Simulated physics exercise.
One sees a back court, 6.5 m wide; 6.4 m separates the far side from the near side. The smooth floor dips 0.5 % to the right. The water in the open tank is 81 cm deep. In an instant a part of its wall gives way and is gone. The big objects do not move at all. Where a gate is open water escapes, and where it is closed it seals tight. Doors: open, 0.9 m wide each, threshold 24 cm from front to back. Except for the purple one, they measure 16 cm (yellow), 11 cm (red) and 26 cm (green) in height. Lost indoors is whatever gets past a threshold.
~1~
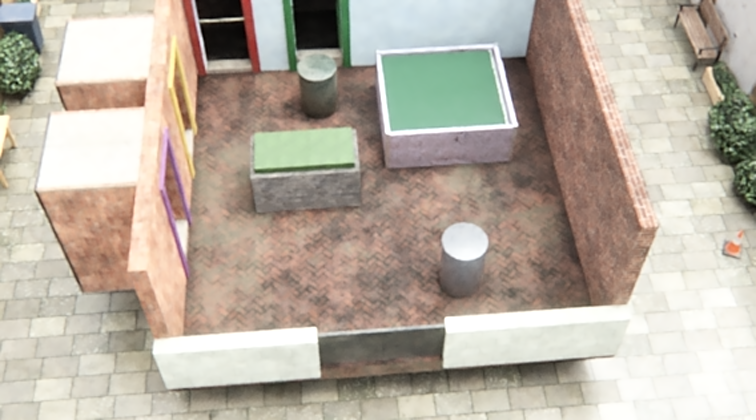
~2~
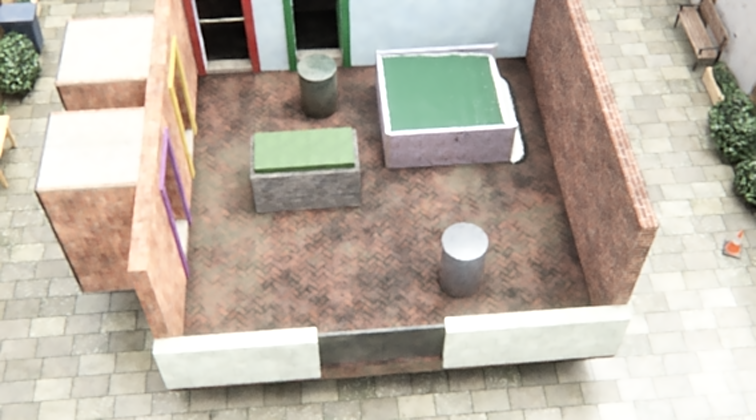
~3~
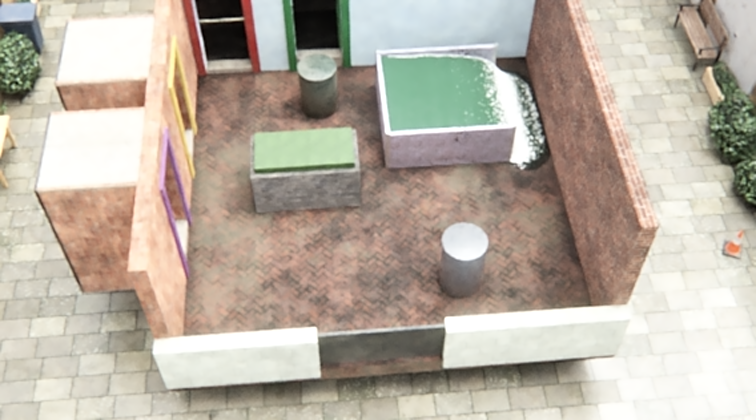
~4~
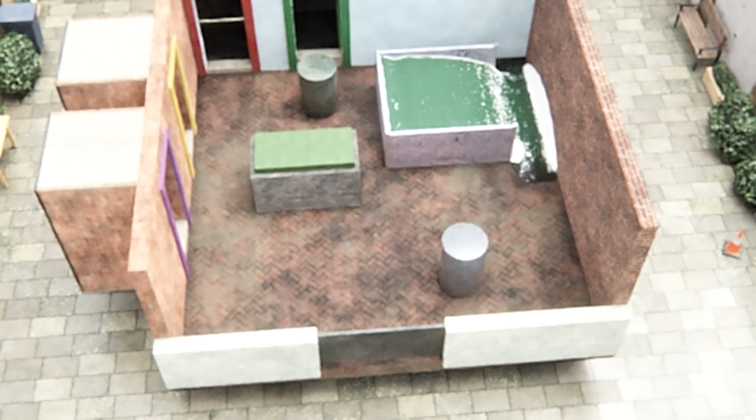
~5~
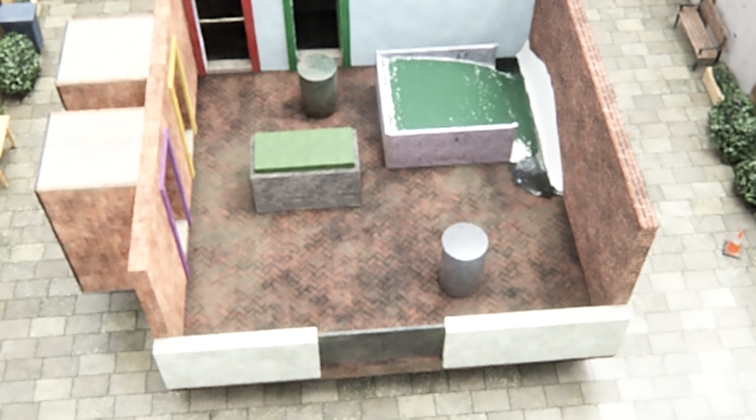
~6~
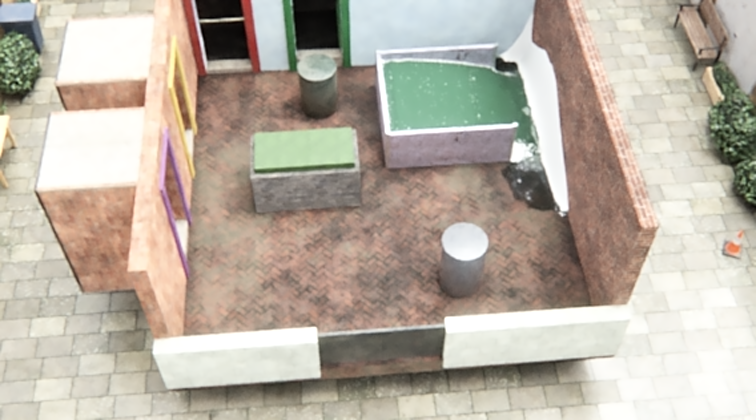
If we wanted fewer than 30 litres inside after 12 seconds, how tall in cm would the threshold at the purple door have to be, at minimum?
It would need to be around 8 cm tall.
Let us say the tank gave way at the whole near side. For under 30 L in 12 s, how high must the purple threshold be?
Estimate: Near 15 cm.
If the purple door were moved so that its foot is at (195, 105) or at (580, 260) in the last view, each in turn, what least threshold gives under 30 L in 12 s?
You'd want about 25 cm there first, then about 10.0 cm.
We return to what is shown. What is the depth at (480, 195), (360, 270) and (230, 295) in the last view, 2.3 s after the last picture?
In that order: 2, 2 and 0 cm.
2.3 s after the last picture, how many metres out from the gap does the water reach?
6.0 m.
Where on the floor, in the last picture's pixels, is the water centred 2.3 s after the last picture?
(455, 150) or so.
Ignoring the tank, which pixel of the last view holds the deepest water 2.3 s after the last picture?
(197, 84).
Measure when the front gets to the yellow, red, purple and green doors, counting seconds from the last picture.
Yellow 2.4 s, red 1.6 s, purple 3.4 s, green 1.1 s.
Then, 0.7 s after the last picture water covers 20 % of the floor, deepest (73 cm) near (526, 59); it has not reached the purple door.
Then, 2.3 s after the last picture water covers 50 % of the floor, deepest (40 cm) near (197, 84); it has not reached the purple door.
Then, 11.3 s after the last picture water covers 100 % of the floor, deepest (14 cm) near (546, 170); 10 cm at the purple door, 0 litres in over its 20 cm threshold.
At the purple door as built, the water peaked near 14 cm, 5.7 s after the last picture.
Run again over the same 12 s with other heights there, 59 litres in over 6.5 cm, 9 litres over 10 cm. The limit of 30 litres is kept from about 8 cm up.
